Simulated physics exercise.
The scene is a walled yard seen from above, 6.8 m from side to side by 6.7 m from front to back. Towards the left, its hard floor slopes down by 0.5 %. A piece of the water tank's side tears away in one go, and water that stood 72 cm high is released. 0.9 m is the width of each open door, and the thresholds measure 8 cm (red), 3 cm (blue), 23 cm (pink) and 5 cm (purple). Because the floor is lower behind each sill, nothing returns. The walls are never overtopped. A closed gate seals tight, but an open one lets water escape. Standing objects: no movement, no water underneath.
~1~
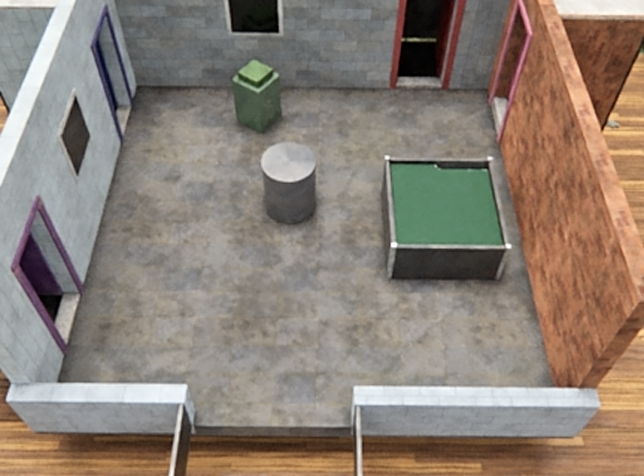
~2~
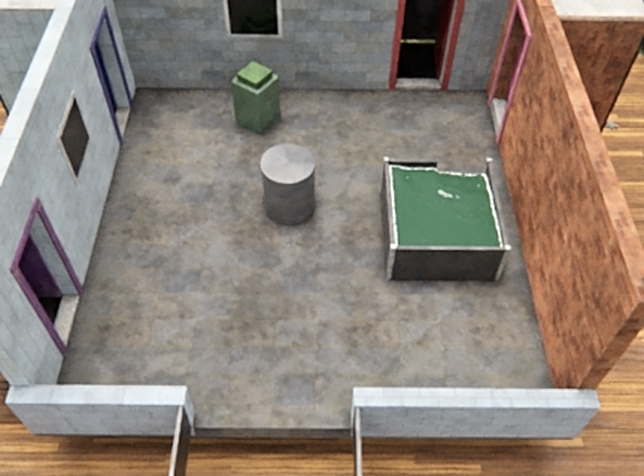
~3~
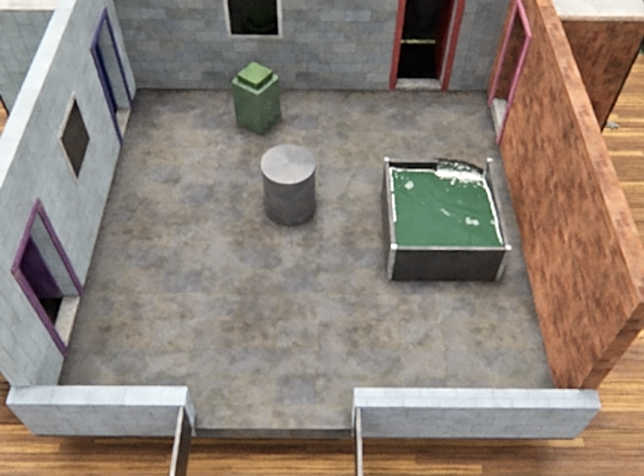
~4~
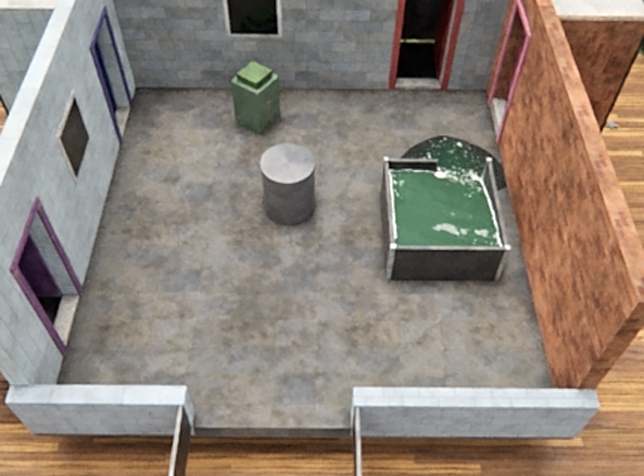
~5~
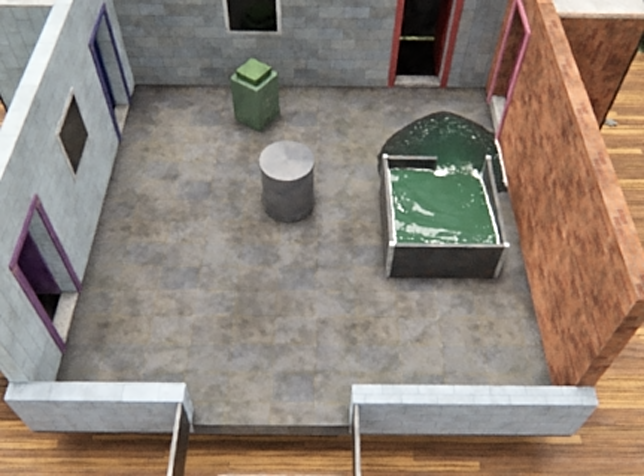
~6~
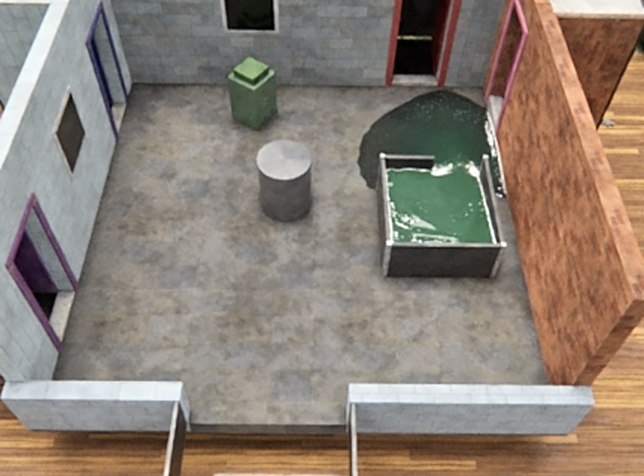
Green water pouring out through the far side of a square tank and spreading across the grey floor of a walled yard.
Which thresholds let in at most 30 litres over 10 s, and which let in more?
The red door lets in more; the blue door lets in more; the pink door lets in at most that; the purple door lets in at most that.
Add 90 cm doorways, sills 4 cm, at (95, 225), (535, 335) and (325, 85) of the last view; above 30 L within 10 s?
Result in order - not enough, not enough, more than that.
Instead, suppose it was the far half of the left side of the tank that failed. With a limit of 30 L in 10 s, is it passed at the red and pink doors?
Then: Red not over, pink not over.
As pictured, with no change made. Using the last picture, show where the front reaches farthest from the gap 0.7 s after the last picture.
Around (336, 90).
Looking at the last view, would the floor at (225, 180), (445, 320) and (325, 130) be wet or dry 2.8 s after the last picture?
Status of the three spots: Free of it, free of it, inundated.
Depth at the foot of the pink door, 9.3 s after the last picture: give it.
About 6.0 centimetres.
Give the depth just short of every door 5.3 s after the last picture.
Readings (cm): Red = 14; blue = 9; pink = 11; purple = 0.
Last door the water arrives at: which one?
Purple.
Then, 0.7 s after the last picture water covers 15 % of the floor and is deepest (48 cm) near (475, 92); red door 17 cm at the sill, 30 L in, blue door not reached, pink door 18 cm at the sill, 0 L in, purple door not reached.
Then, 1.5 s after the last picture water covers 15 % of the floor and is deepest (37 cm) near (459, 104); red door 21 cm at the sill, 108 L in, blue door not reached, pink door 22 cm at the sill, 1 L in, purple door not reached.
Then, 2.8 s after the last picture water covers 25 % of the floor and is deepest (22 cm) near (485, 138); red door 19 cm at the sill, 184 L in, blue door not reached, pink door 20 cm at the sill, 5 L in, purple door not reached.
Then, 5.3 s after the last picture water covers 50 % of the floor and is deepest (15 cm) near (271, 90); red door 14 cm at the sill, 281 L in, blue door 9 cm at the sill, 46 L in, pink door 11 cm at the sill, 6 L in, purple door not reached.
Then, 9.3 s after the last picture water covers 65 % of the floor and is deepest (10 cm) near (46, 405); red door 6 cm at the sill, 303 L in, blue door 7 cm at the sill, 99 L in, pink door 6 cm at the sill, 6 L in, purple door 4 cm at the sill, 0 L in.
